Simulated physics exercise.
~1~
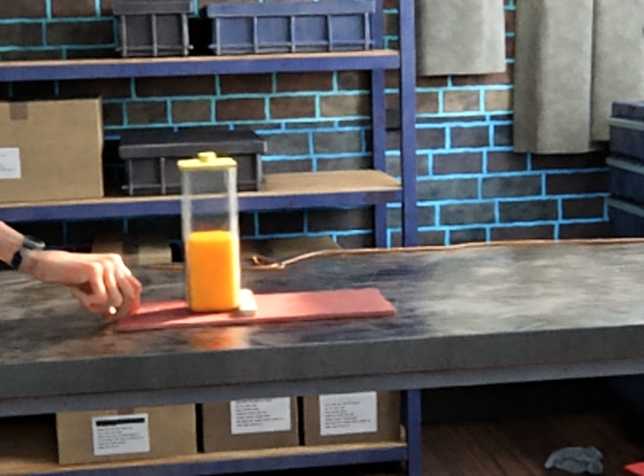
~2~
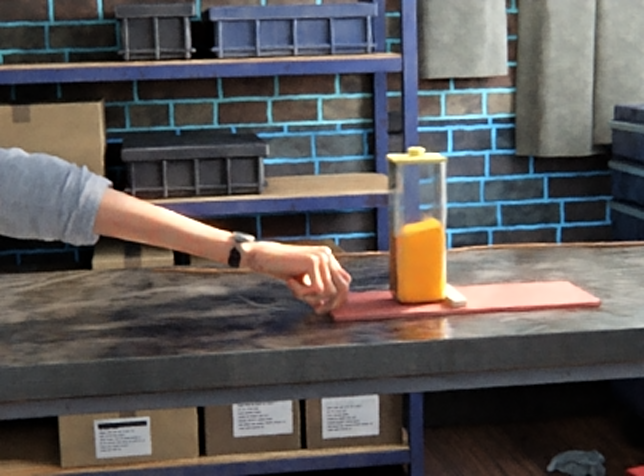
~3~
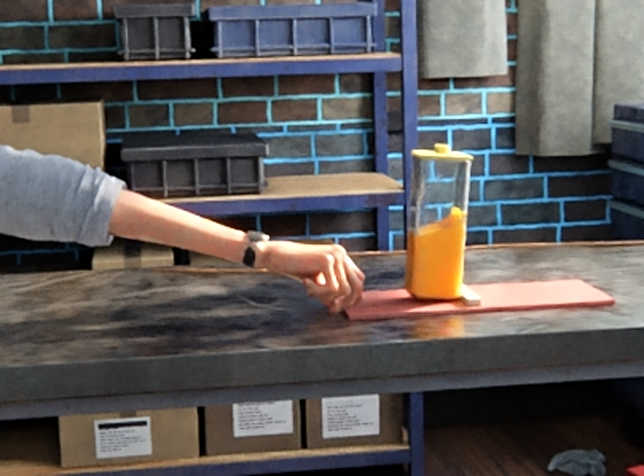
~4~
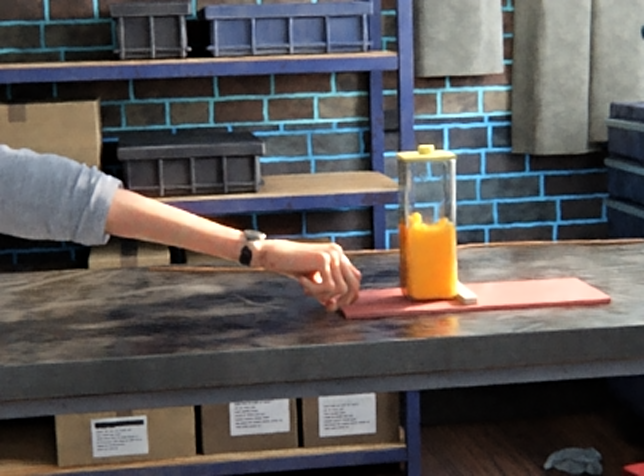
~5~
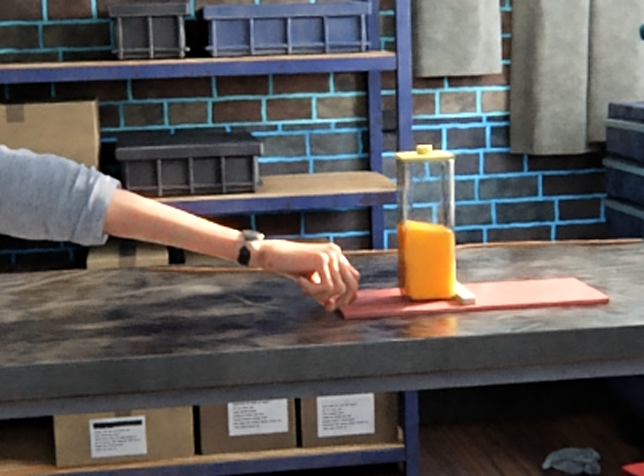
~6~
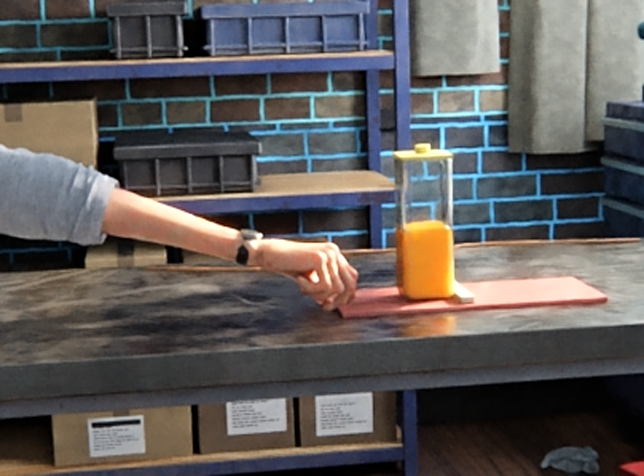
A square bottle partly filled with orange juice rides to the right on a reddish board moved by a hand along a dark workbench, then tips slightly as the board stops, its juice sloshing, before settling back upright against the small batten, the hand still at the board's end.
